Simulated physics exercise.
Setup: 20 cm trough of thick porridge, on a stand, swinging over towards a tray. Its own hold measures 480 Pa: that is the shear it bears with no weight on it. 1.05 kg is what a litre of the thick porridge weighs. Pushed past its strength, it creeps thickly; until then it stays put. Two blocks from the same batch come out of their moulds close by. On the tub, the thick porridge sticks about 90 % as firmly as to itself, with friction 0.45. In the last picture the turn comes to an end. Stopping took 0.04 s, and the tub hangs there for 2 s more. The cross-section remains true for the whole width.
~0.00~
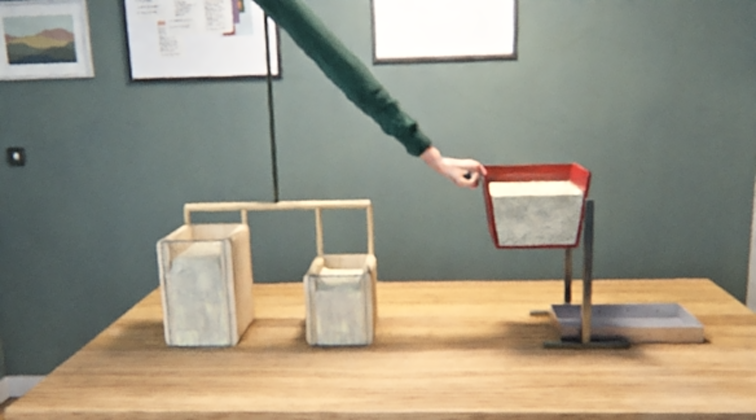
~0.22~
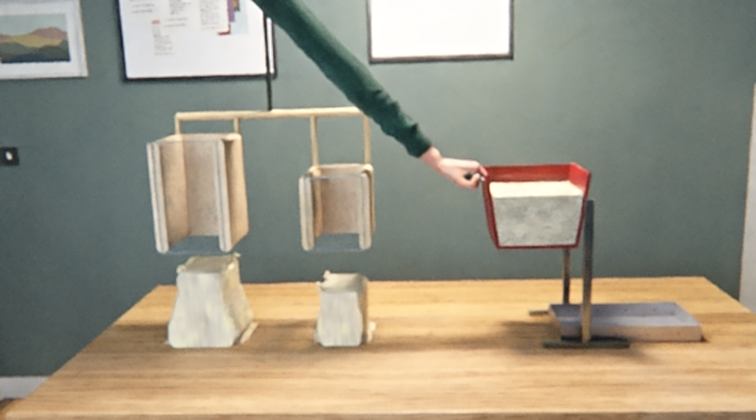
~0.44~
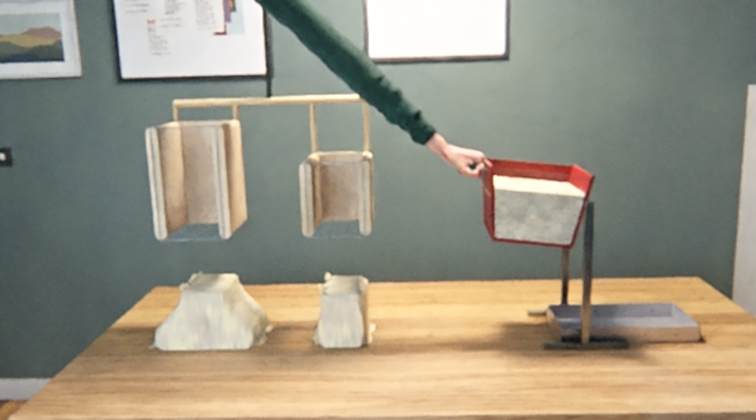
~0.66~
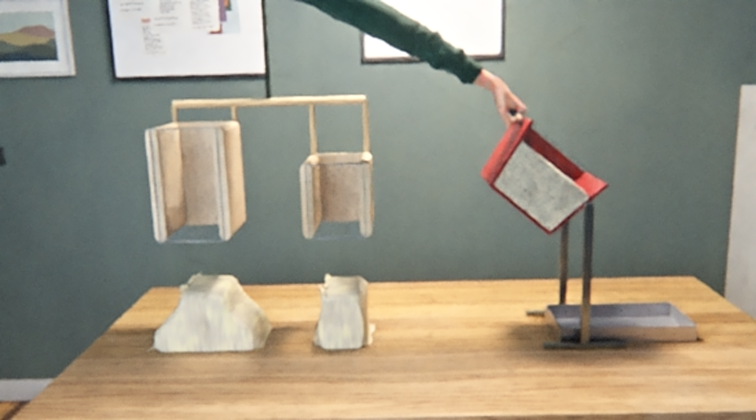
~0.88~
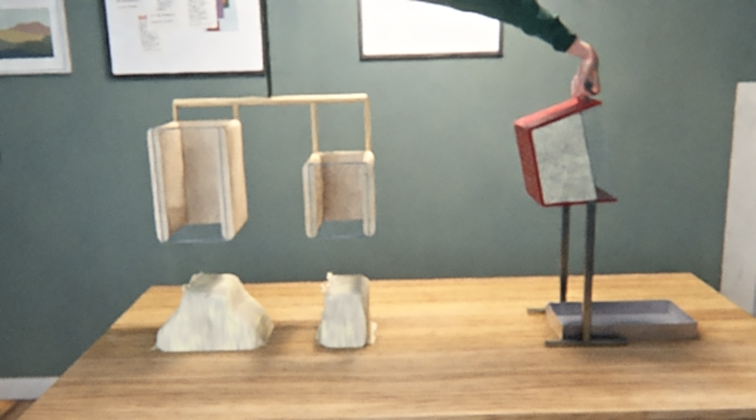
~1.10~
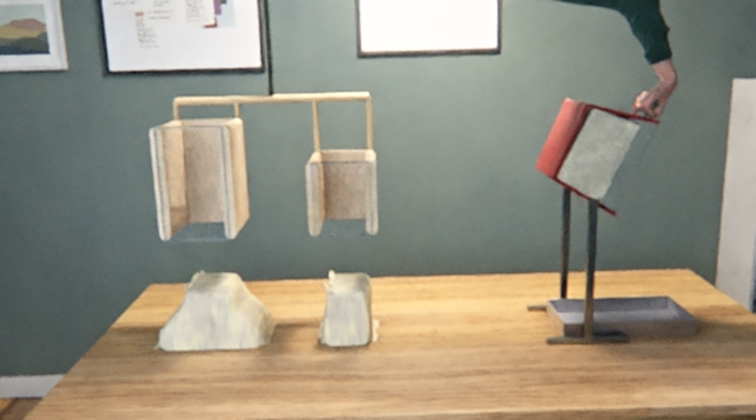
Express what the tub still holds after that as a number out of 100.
Something like 0 per cent.
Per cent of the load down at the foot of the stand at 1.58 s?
At that moment, near 100 % is down.
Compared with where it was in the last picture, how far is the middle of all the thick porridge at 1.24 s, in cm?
Roughly 10 centimetres.
After 1.24 s, the tub is at 113 degrees and holds 75 %.
After 1.41 s, the tub is at 113 degrees and holds 0 %.
After 1.58 s, the tub is at 113 degrees and holds 0 %.
After 1.75 s, the tub is at 113 degrees and holds 0 %.
After 3.10 s, at the end, the tub is at 113 degrees and holds 0 %.
